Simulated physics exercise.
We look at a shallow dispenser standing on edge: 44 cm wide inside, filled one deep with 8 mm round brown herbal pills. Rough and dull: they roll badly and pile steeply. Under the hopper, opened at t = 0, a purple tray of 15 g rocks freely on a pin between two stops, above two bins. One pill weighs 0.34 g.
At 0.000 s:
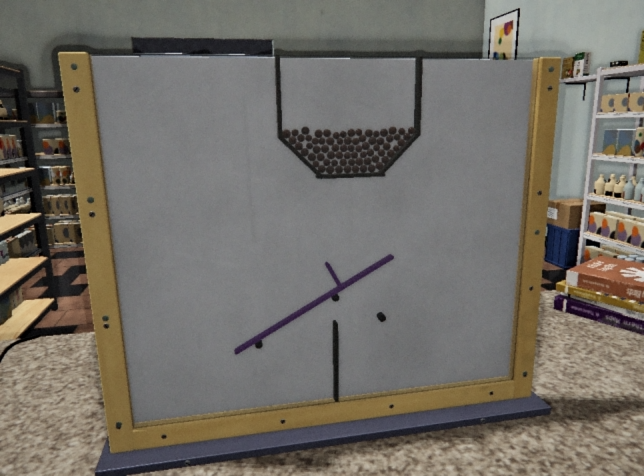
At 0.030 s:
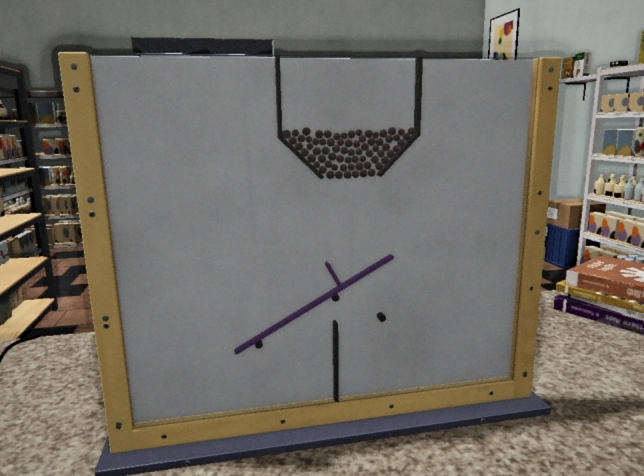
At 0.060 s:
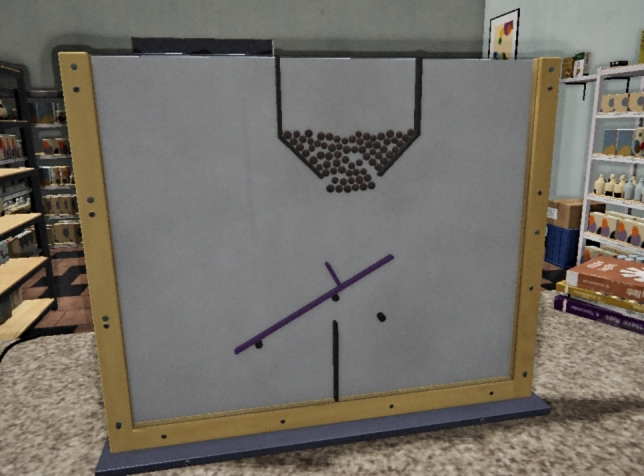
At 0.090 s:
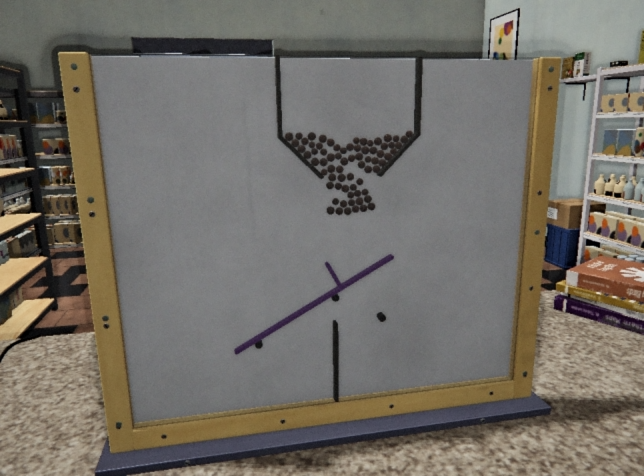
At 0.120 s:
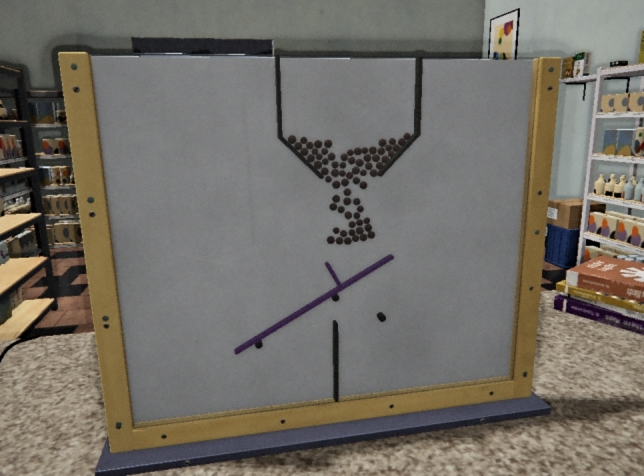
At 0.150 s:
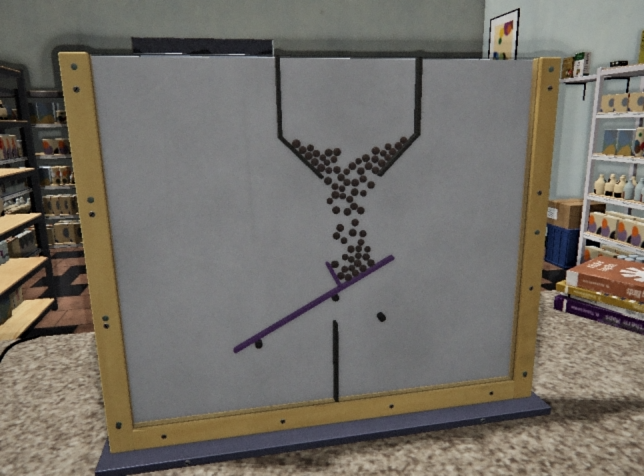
The video shows small round brown pills dropping in a stream from the opened bottom of a hopper onto a tilted purple tray, left end low, where they gather on the right side of its short upright wall.
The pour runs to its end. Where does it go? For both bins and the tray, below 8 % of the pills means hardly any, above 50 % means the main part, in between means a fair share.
Left bin: A fair share; right bin: The main part; tray: Hardly any.
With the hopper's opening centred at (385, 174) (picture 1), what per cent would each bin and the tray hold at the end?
Left bin: 0; right bin: 100; tray: 0.
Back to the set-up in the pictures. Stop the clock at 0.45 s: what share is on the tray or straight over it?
About 70 per cent.
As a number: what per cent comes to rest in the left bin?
Some 35 per cent.
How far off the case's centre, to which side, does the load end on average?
Some 3 cm right of it.
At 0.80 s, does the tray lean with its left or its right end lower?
The left end.
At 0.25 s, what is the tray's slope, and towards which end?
Some 5° with the left end low.
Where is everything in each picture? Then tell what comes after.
In the first frame, gate shut, about 70 pills in the hopper; its mouth (321, 177) to (380, 174); tray left end down 28°; its ends (236, 351) and (391, 257), top of its upright wall (327, 264); pivot (335, 297); stops (259, 344) and (381, 317); no lips.
In the second frame, gate gone, nothing out yet; leading pill (348, 175); tray left end down 28°.
In the third frame, 11 out; leading pill (348, 189); tray left end down 28°.
In the fourth frame, 22 out; leading pill (348, 211); tray left end down 28°.
In the fifth frame, 28 out; leading pill (348, 241); tray left end down 28°.
In the sixth frame, 41 out; leading pill (348, 277); tray left end down 27°; its ends (236, 350) and (392, 257), top of its upright wall (328, 264).
After 0.45 s 100 % have left the hopper; tray right end down 21°; on or over it 70 %, past it to the left 5 %, to the right 30 %.
After 0.80 s 100 % have left the hopper; tray left end down 9°; on or over it 35 %, past it to the left 5 %, to the right 65 %.
In the end, by 1.8 s, left bin 35 %, right bin 65 %, tray 0 %; tray left end down 28°.
